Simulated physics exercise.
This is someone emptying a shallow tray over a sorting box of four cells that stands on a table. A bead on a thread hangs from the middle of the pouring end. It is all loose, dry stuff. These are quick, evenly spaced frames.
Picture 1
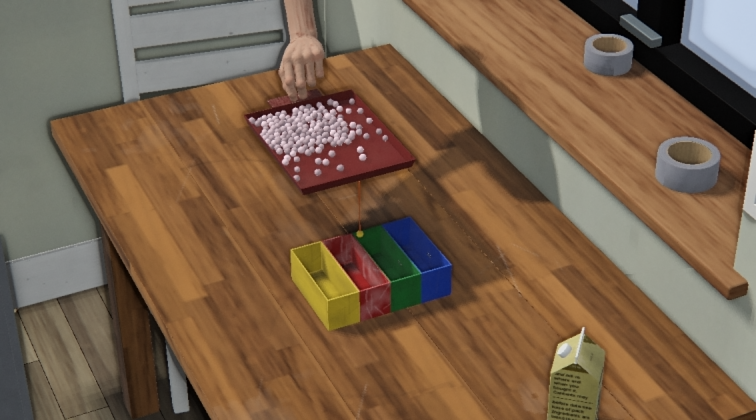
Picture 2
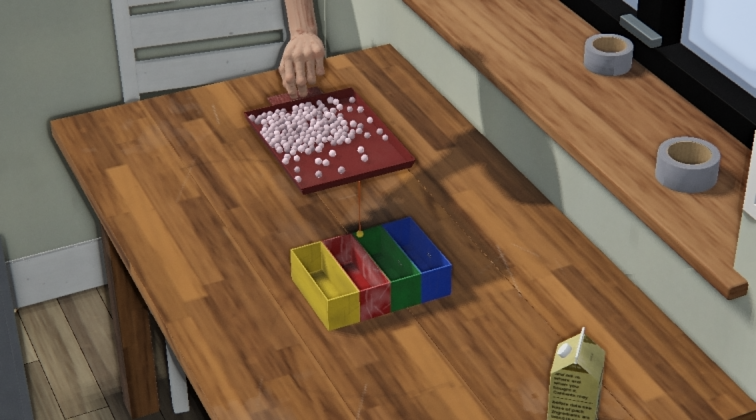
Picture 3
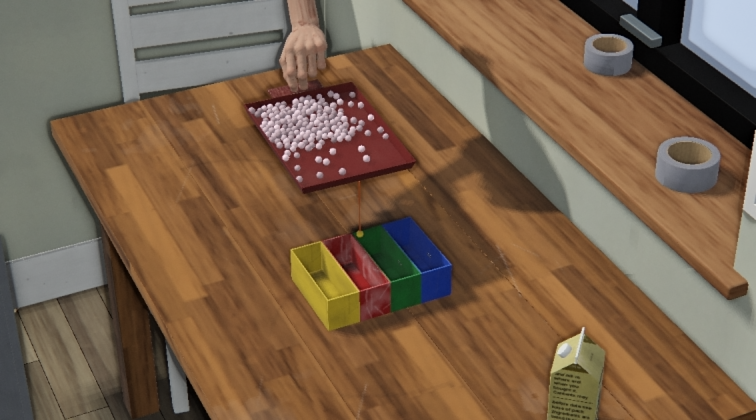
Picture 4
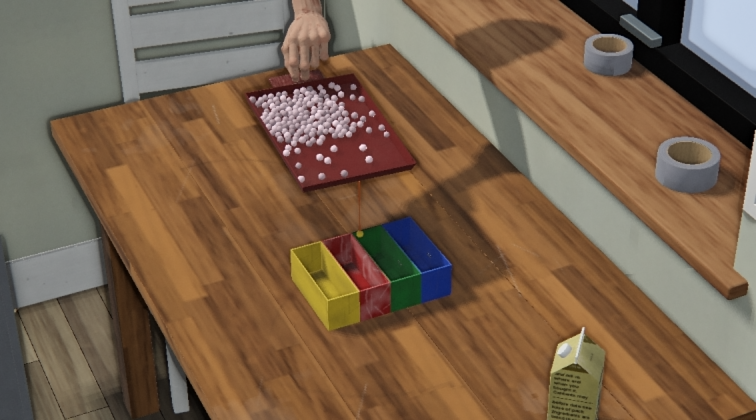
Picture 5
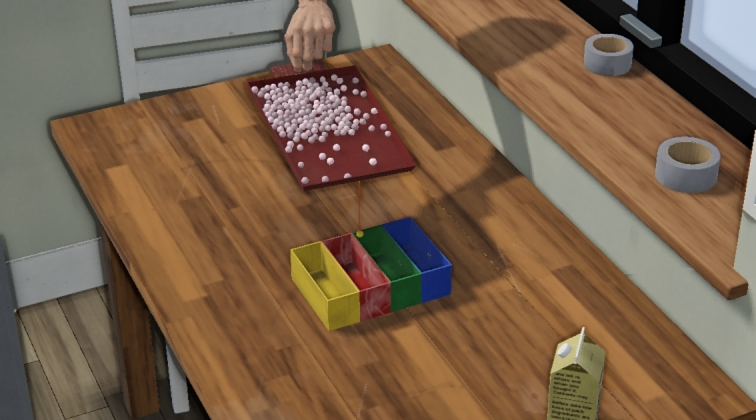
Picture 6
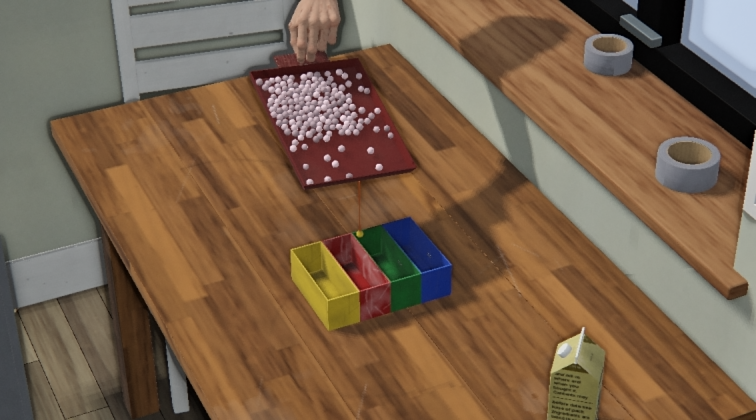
A hand at the far end of a dark red tray of small pale beads raises that end, at first barely and then more clearly, above a box with yellow, red, green and blue cells on a wooden table. A few beads shift toward the near edge, then the whole load begins sliding.
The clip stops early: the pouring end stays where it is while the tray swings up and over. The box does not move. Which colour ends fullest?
The blue cell gets the most.
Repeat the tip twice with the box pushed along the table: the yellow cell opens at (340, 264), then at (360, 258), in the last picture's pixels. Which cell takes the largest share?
The first try: The cell in blue. The second: The green cell.
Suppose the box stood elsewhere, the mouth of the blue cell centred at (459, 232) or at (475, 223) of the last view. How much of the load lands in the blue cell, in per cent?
The first gives 0 %, the second 0 %.
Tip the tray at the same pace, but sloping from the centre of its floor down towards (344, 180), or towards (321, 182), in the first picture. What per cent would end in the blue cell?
About 0 and 0 per cent.
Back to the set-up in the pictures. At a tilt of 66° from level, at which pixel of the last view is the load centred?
At about (403, 202).
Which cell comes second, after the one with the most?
Next in line is that green cell.
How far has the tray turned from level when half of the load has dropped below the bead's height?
Near 75 degrees.
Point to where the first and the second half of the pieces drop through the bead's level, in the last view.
At about (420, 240), then at (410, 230).
Just after the last frame, tray tipped steeply; roughly half on the tray; roughly a quarter in the blue cell; about a tenth in the green cell; just a few in the red cell; roughly a quarter falling or outside the box.
A moment on, tray tipped past a quarter turn; just a few on the tray; roughly half in the blue cell; roughly a quarter in the green cell; just a few in the red cell; just a few in the yellow cell; roughly a quarter falling or outside the box.
Further on, tray tipped past a quarter turn; roughly half in the blue cell; roughly a quarter in the green cell; just a few in the red cell; just a few in the yellow cell; roughly a quarter falling or outside the box.
When it is over, tray tipped past a quarter turn; roughly half in the blue cell; roughly a quarter in the green cell; just a few in the red cell; just a few in the yellow cell; roughly a quarter outside the box.
